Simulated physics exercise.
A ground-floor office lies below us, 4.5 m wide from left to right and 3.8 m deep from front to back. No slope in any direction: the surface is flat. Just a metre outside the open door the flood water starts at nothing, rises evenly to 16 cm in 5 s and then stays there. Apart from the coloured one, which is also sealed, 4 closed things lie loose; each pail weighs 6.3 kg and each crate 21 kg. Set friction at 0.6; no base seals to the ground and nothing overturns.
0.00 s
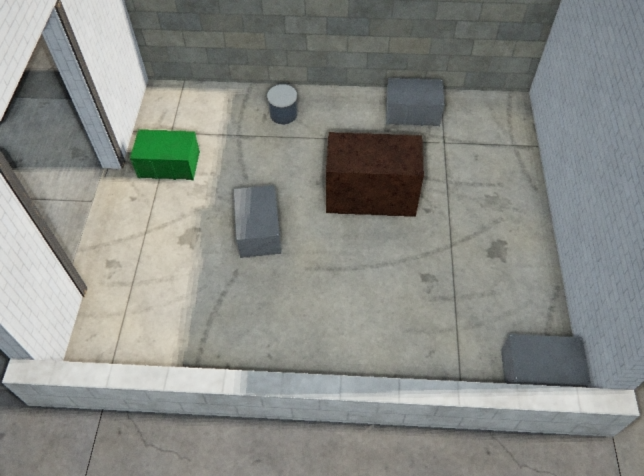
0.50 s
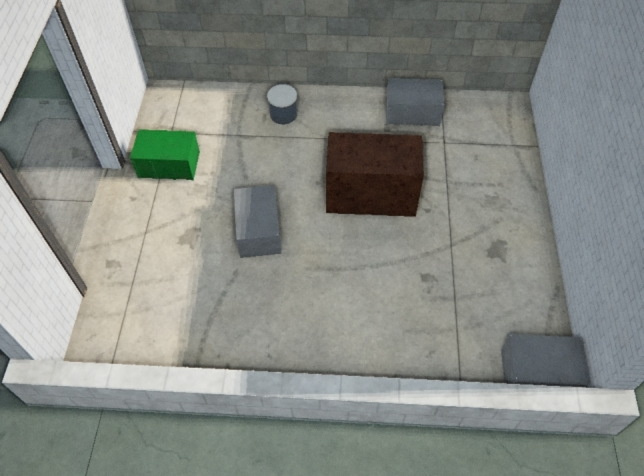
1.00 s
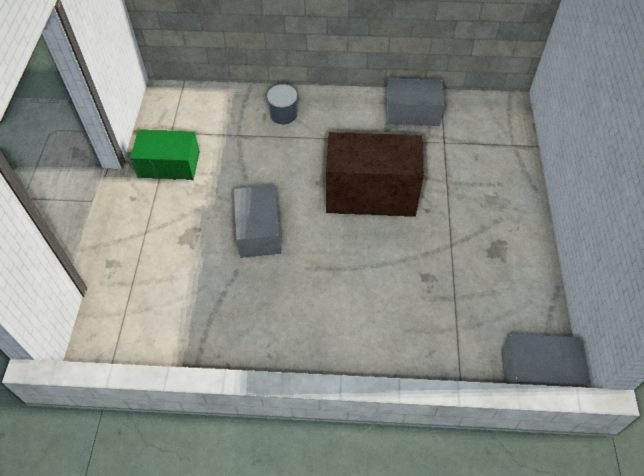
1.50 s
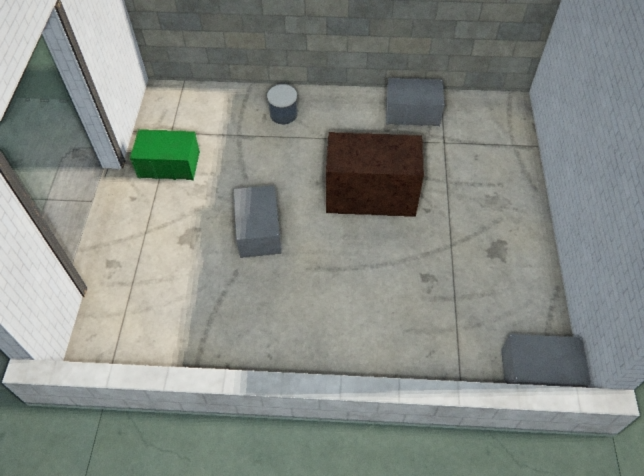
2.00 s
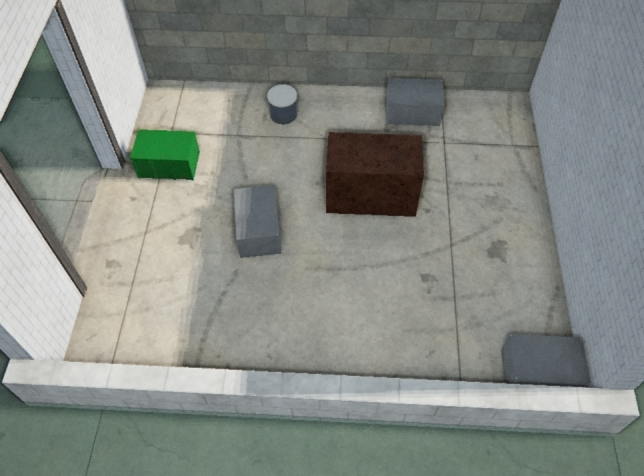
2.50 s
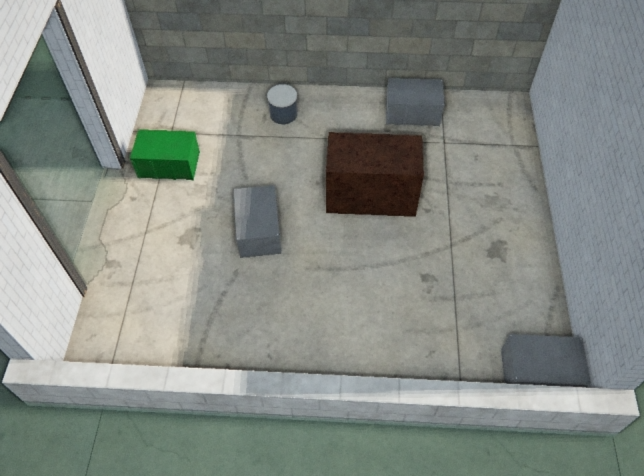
Walled concrete-floored room seen from above, greenish water appearing outside and deepening beyond the left opening, while the crates stay still.
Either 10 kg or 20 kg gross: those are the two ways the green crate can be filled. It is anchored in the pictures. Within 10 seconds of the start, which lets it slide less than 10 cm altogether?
Just the heavier choice passes.
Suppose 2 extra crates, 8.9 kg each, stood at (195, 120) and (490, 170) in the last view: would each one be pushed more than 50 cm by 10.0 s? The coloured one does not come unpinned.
The first comes out below the threshold, the second below the threshold.
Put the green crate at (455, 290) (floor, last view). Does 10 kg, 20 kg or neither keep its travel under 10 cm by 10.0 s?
Looking at the loads, only the heavier keeps it.
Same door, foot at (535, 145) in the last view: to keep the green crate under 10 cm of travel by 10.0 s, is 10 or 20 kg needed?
Short version: Only the heavy mass succeeds.
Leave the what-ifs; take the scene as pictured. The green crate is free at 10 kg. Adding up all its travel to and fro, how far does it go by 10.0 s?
Some 20 centimetres of travel in total.
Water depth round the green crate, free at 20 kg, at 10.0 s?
Close to 6 cm deep.
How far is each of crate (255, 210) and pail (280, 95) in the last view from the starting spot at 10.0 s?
Respectively 40 and 0 centimetres.
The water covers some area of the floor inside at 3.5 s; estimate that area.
I'd estimate close to 1.0 m2.
After 3.5 s the green crate would be 0 cm from its start with 10 kg and 0 cm from its start with 20 kg; 0 cm of water round it then.
After 4.5 s the green crate would be 0 cm from its start with 10 kg and 0 cm from its start with 20 kg; 2 cm of water round it then.
After 7.0 s the green crate would be 15 cm from its start with 10 kg and 0 cm from its start with 20 kg; 4 cm of water round it then.
After 10.0 s the green crate would be 23 cm from its start with 10 kg and 0 cm from its start with 20 kg; 6 cm of water round it then.
